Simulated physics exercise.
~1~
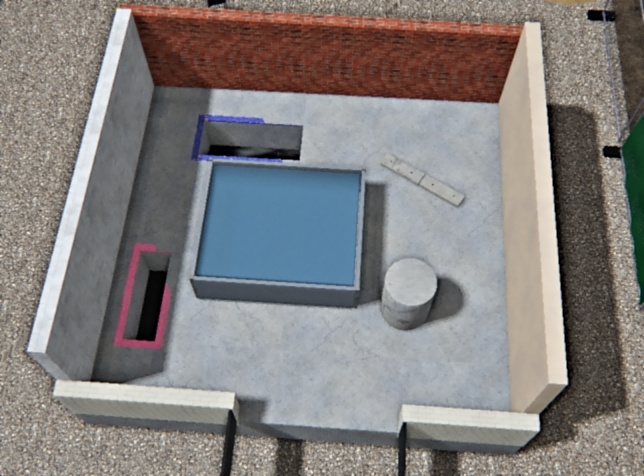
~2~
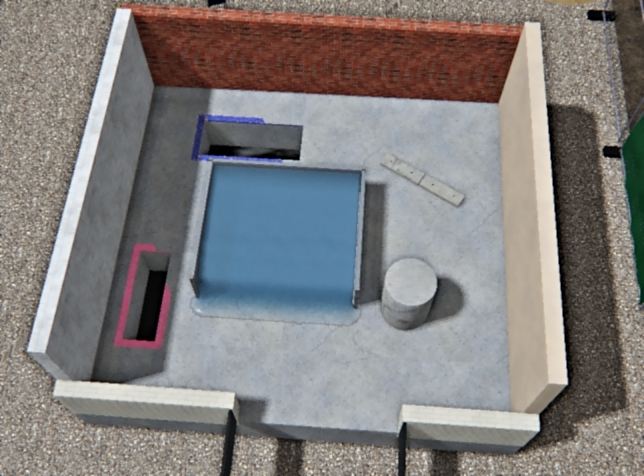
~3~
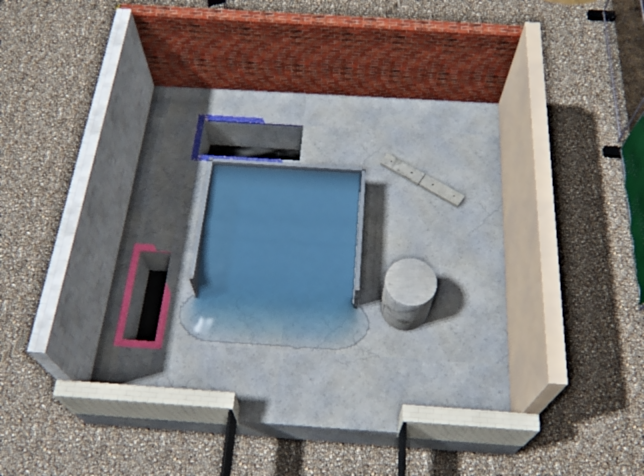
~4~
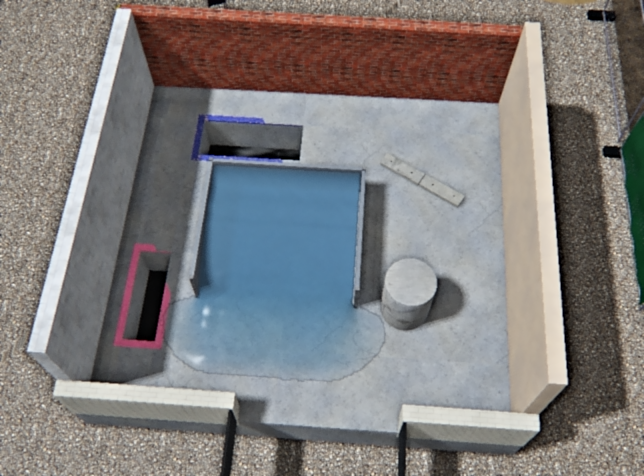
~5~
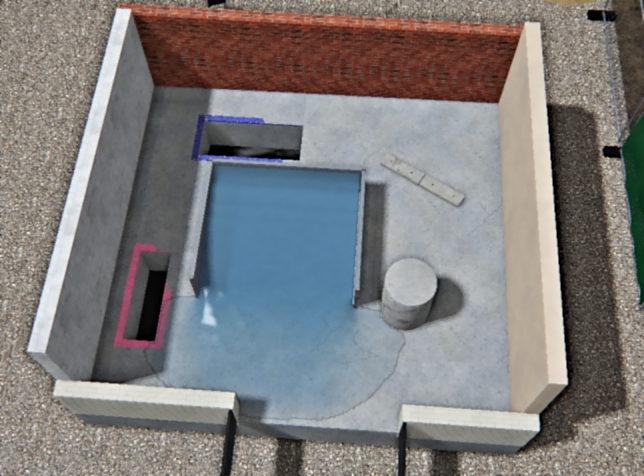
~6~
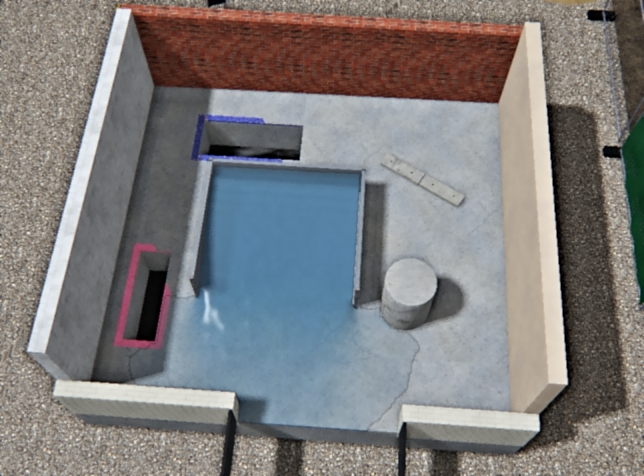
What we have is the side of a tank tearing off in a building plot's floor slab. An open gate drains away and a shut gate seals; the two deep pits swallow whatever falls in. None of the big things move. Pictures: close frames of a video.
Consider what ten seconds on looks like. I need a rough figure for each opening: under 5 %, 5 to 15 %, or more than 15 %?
Roughly: The gate, more than 15 %; the blue pit, under 5 %; the pink pit, more than 15 %.
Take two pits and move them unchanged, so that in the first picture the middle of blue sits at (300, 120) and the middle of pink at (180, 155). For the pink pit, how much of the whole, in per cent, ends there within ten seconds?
Share, pink pit, approx.: 14 in a hundred.
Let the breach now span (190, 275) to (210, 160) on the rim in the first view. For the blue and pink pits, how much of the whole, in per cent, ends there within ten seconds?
In percent: Blue 20, pink 60.
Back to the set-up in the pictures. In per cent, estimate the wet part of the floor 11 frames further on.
It should be close to 30 %.
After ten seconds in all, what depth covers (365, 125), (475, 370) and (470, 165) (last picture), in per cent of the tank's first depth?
Going place by place: 0 %, 2 % and 0 %.
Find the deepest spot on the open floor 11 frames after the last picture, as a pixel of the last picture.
Somewhere near (99, 396).
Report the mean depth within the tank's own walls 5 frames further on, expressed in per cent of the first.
Estimate: Around 54 per cent.
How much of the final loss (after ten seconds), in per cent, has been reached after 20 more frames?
It should be close to 60 percent by then.
A moment on, water covers 25 % of the floor; the gate 10 %, the blue pit 0 %, the pink pit 0 %.
Next, water covers 30 % of the floor; the gate 24 %, the blue pit 0 %, the pink pit 1 %.
Then, water covers 40 % of the floor; the gate 40 %, the blue pit 0 %, the pink pit 8 %.
Later, water covers 50 % of the floor; the gate 51 %, the blue pit 0 %, the pink pit 18 %.
In the end, water covers 50 % of the floor; the gate 57 %, the blue pit 1 %, the pink pit 24 %.
